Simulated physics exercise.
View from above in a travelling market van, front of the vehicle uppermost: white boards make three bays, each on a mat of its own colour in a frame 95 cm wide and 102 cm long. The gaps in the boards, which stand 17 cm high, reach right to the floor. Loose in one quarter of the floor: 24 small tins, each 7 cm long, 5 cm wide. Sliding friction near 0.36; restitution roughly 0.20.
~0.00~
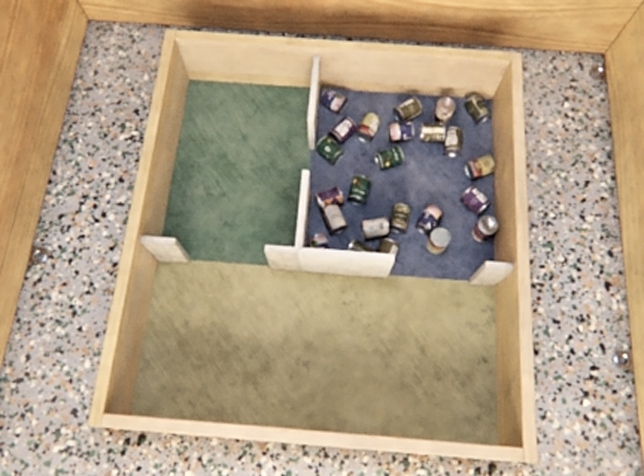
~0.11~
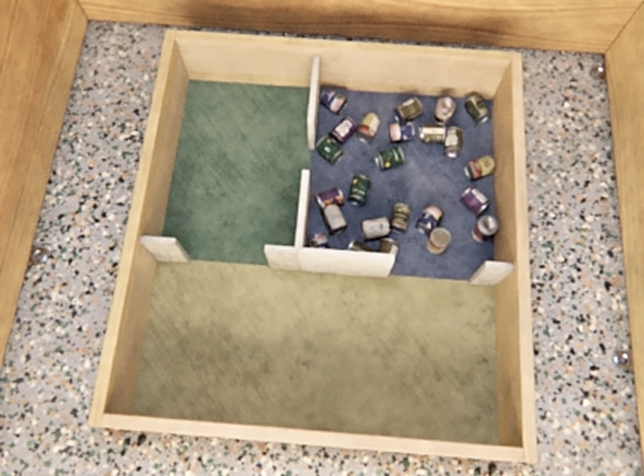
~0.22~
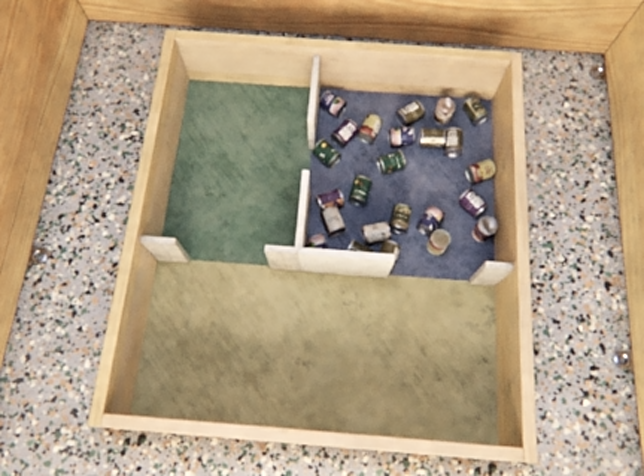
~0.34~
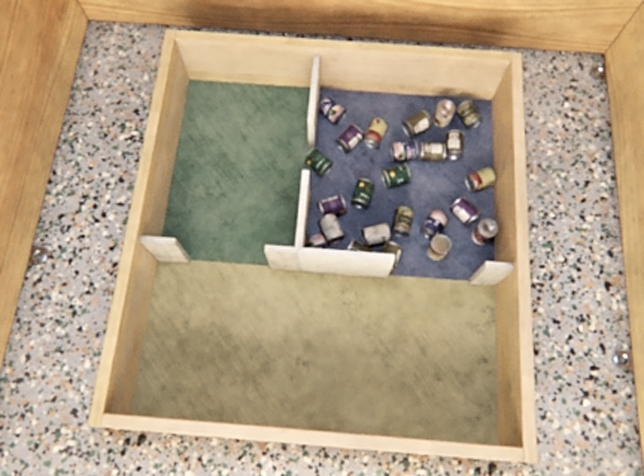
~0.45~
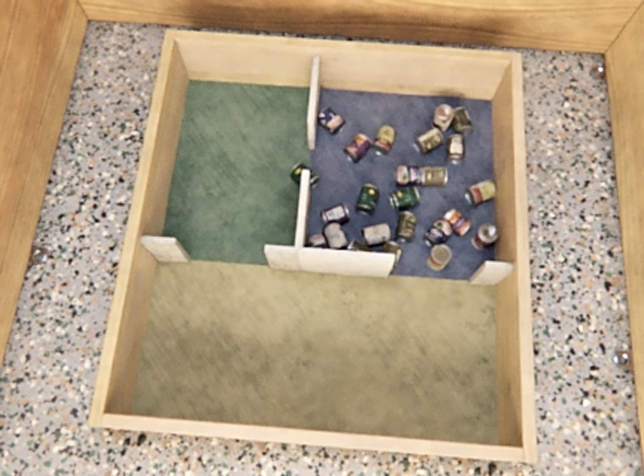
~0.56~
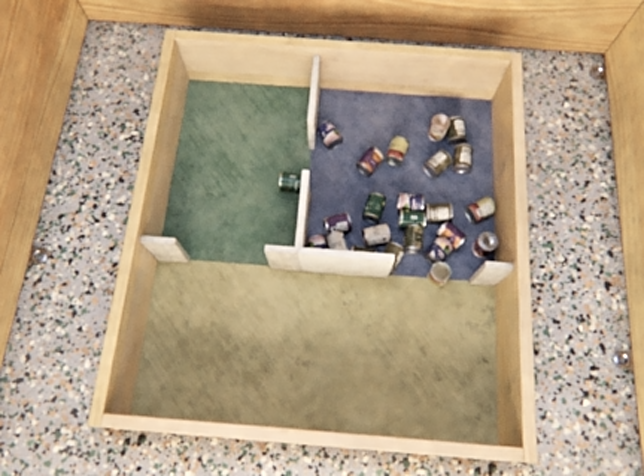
We see small tins lying loose on the blue mat of a board-divided wooden frame; they shift slightly, then slide and roll mostly toward the bottom of the view, while one passes through a gap onto the green mat.
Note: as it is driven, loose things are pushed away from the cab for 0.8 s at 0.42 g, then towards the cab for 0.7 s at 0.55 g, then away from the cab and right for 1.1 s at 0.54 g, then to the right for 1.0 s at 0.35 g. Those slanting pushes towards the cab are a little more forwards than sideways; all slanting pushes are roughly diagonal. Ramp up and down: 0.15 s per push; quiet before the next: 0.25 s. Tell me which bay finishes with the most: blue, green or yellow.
Blue.
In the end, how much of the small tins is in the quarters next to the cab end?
Some 80 %.
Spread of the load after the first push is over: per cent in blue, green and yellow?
Per cent by bay - blue: 80, green: 0, yellow: 20.
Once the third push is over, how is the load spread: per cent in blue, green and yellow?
The load sits as blue 70 per cent, green 0 per cent and yellow 20 per cent.
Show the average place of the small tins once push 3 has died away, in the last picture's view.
Mean position: Roughly (462, 234).
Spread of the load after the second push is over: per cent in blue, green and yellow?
In per cent: Blue 90, green 10 and yellow 0.
After push 1 (1.04 s), 18 in the blue bay, 1 in the green bay and 5 in the yellow bay.
After push 2 (1.99 s), 22 in the blue bay and 2 in the green bay.
After push 3 (3.34 s), 17 in the blue bay, 1 in the green bay and 6 in the yellow bay.
After push 4 (4.59 s), 17 in the blue bay, 1 in the green bay and 6 in the yellow bay.
Final count (at 4.88 s), 17 in the blue bay, 1 in the green bay and 6 in the yellow bay.
